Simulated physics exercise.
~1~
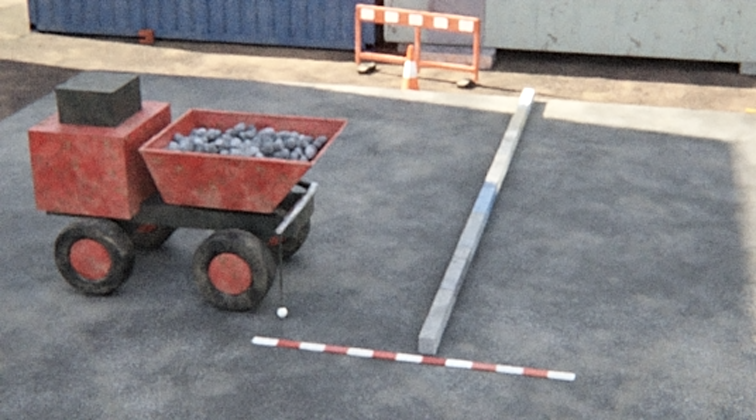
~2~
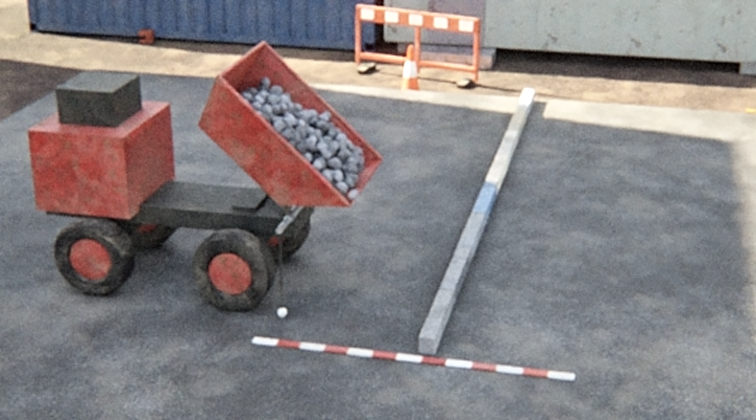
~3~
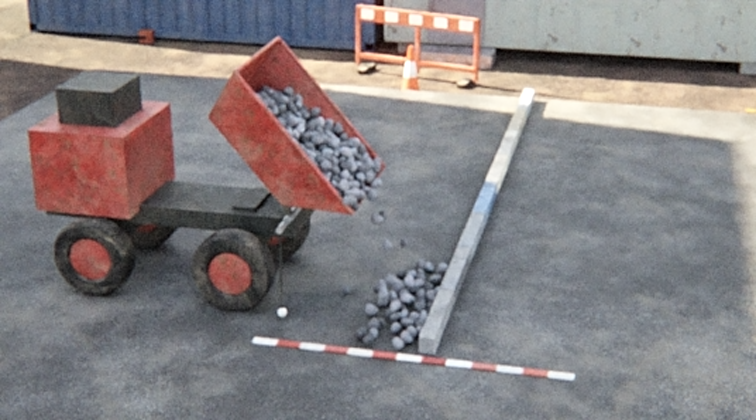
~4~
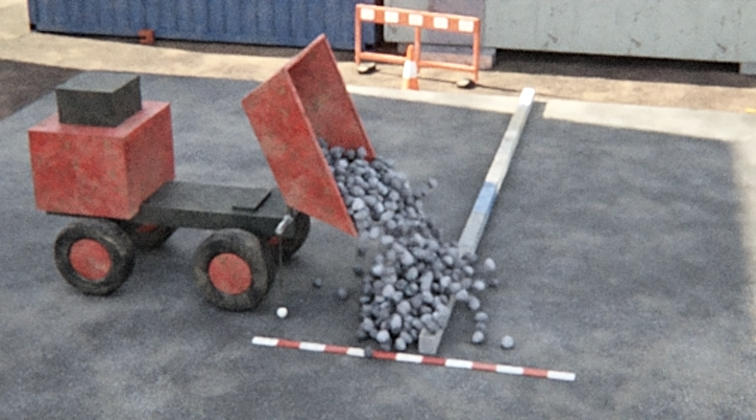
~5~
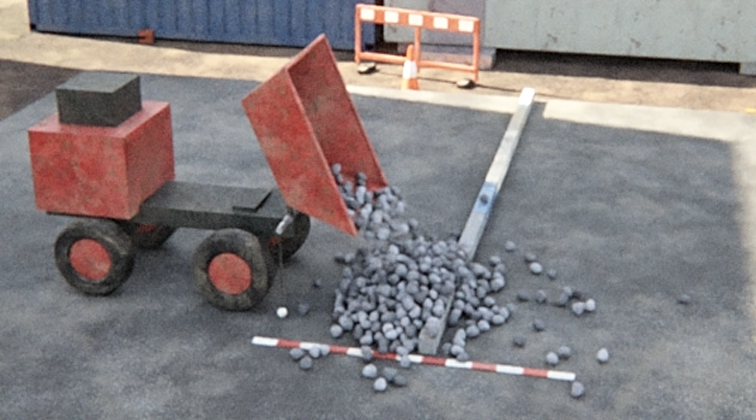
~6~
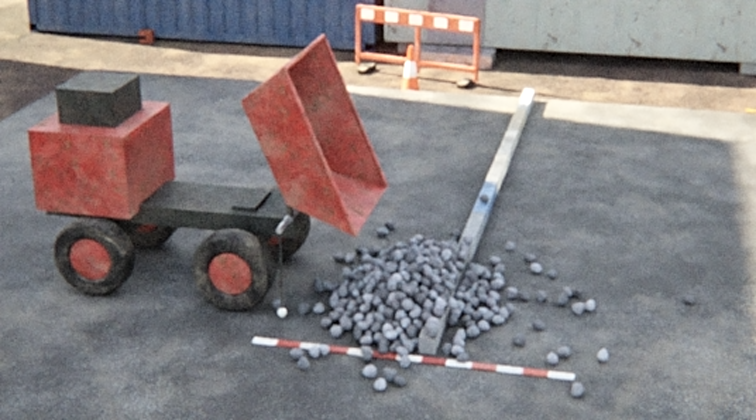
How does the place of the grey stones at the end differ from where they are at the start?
At the start the stones sit inside the red body of the dumper, while at the end they lie on the ground to the right, mostly piled against the dumper's side of the kerb with some beyond it.
